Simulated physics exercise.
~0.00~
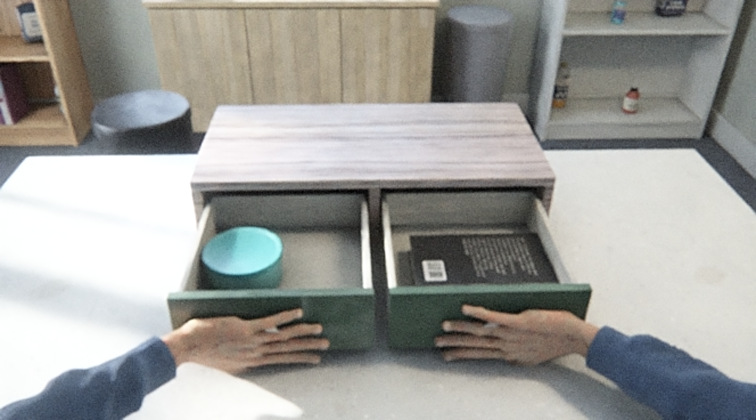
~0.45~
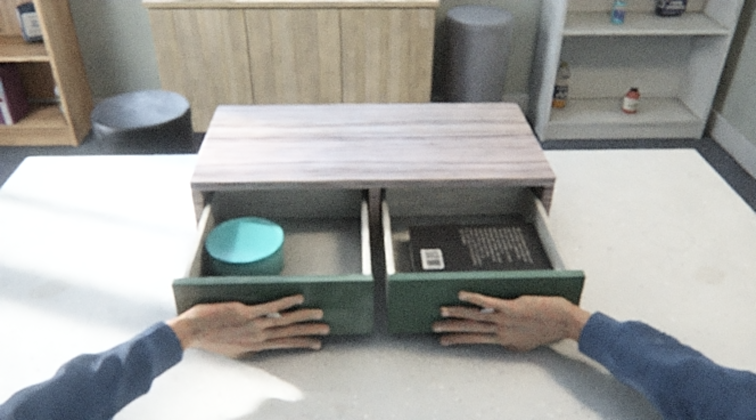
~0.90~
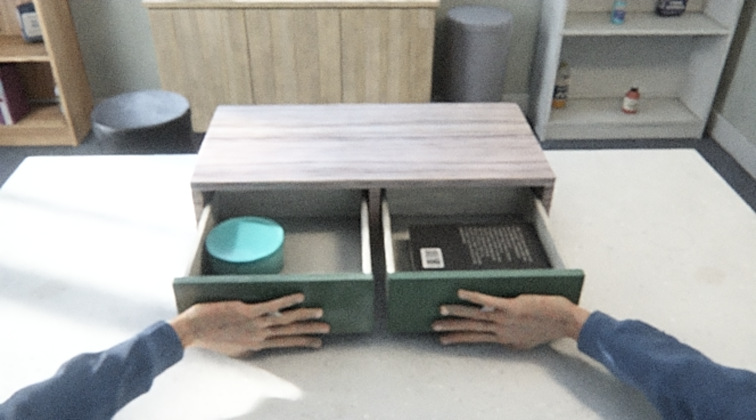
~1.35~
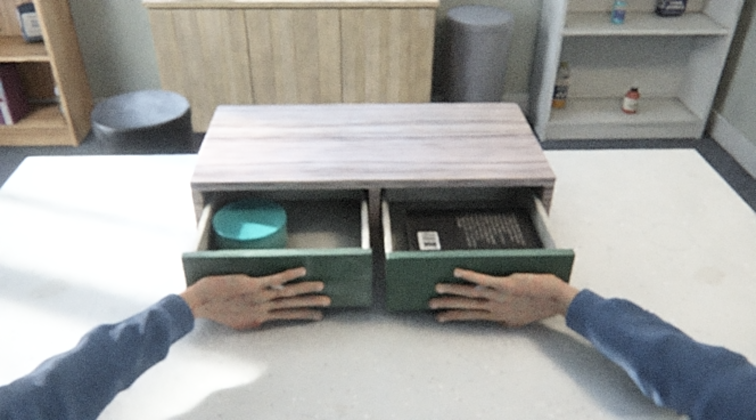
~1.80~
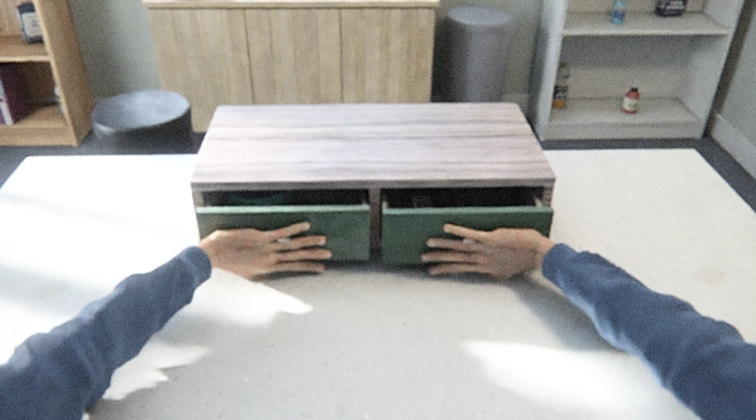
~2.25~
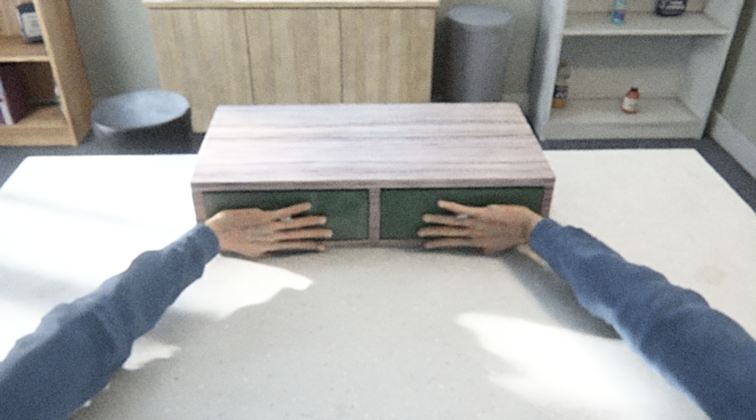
Two hands push the open green-fronted drawers into the small wooden chest until both shut flush.
